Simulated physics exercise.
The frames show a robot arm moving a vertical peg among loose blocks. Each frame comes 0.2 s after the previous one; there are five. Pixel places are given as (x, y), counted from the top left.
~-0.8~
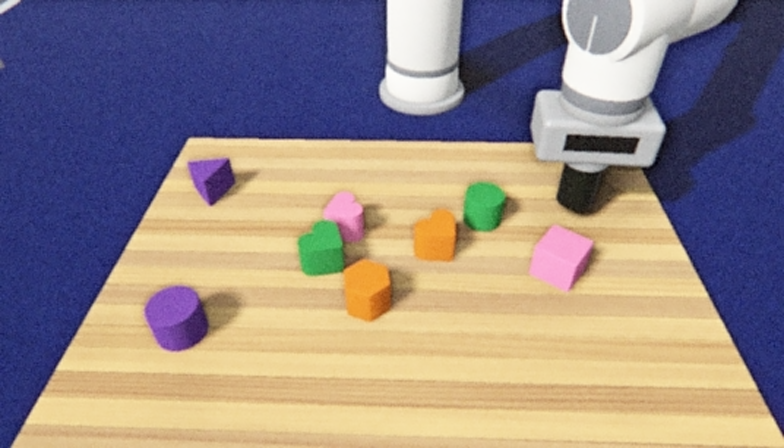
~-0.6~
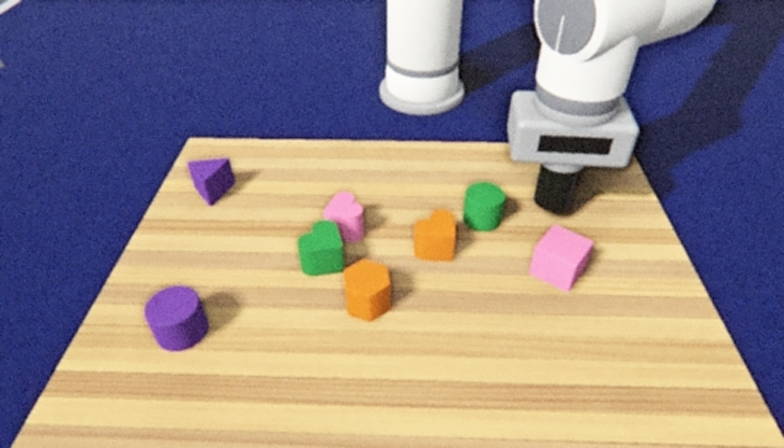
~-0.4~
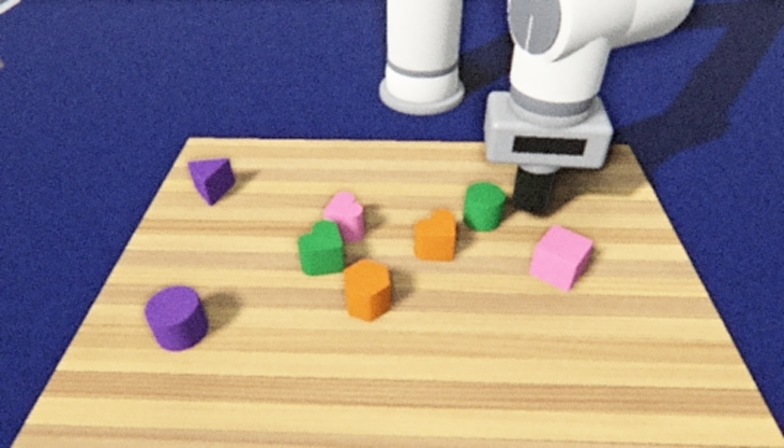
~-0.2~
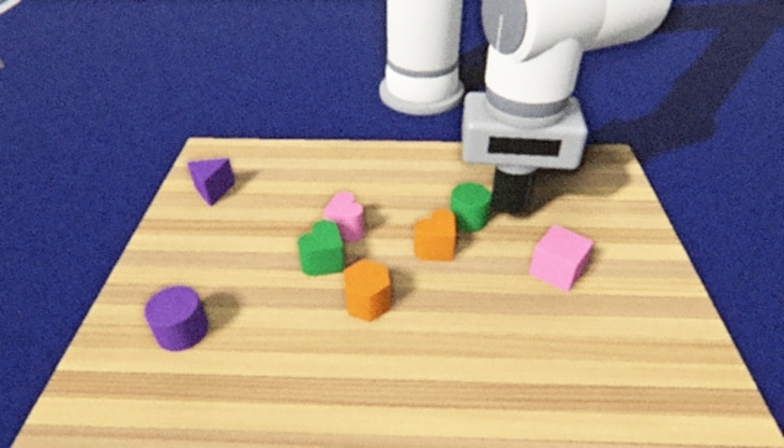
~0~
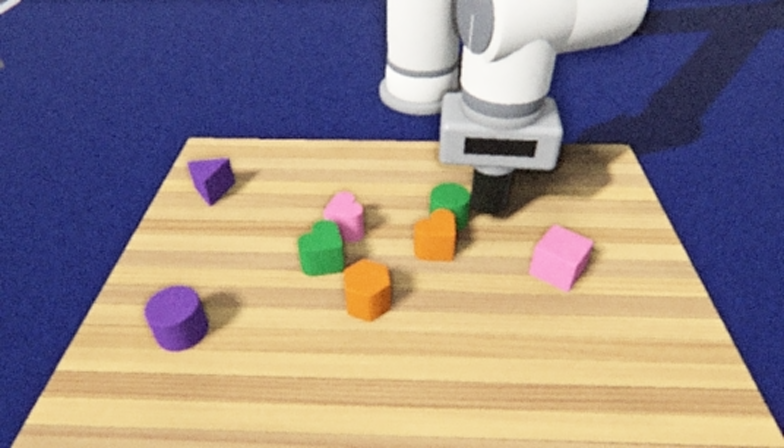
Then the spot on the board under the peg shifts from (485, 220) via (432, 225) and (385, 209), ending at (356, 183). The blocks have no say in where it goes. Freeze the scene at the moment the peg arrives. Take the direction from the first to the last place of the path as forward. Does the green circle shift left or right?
Shifted left.
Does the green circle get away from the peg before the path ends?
I believe so.
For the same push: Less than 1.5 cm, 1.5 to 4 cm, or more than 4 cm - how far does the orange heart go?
My estimate: Under 1.5 cm.
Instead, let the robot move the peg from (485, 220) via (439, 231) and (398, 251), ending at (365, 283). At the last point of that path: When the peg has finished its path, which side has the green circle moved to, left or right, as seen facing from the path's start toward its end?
Well, taking the path from its start to its end as straight ahead, the green circle moves to the right.
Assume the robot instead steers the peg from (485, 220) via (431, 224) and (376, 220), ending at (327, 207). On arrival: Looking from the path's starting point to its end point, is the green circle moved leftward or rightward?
Gets pushed right.
The first path, step by step. One third of the way, peg (432, 208); orange heart (432, 226), turned 20° anticlockwise; green circle (395, 193).
Two thirds of the way, peg (384, 192); pink heart (336, 205), turned 40° anticlockwise; orange heart (432, 226), turned 20° anticlockwise; green circle (347, 183).
At the end, peg (355, 167); pink heart (336, 204), turned 40° anticlockwise; orange heart (432, 226), turned 20° anticlockwise; green circle (333, 178); pink four-sided block unmoved.
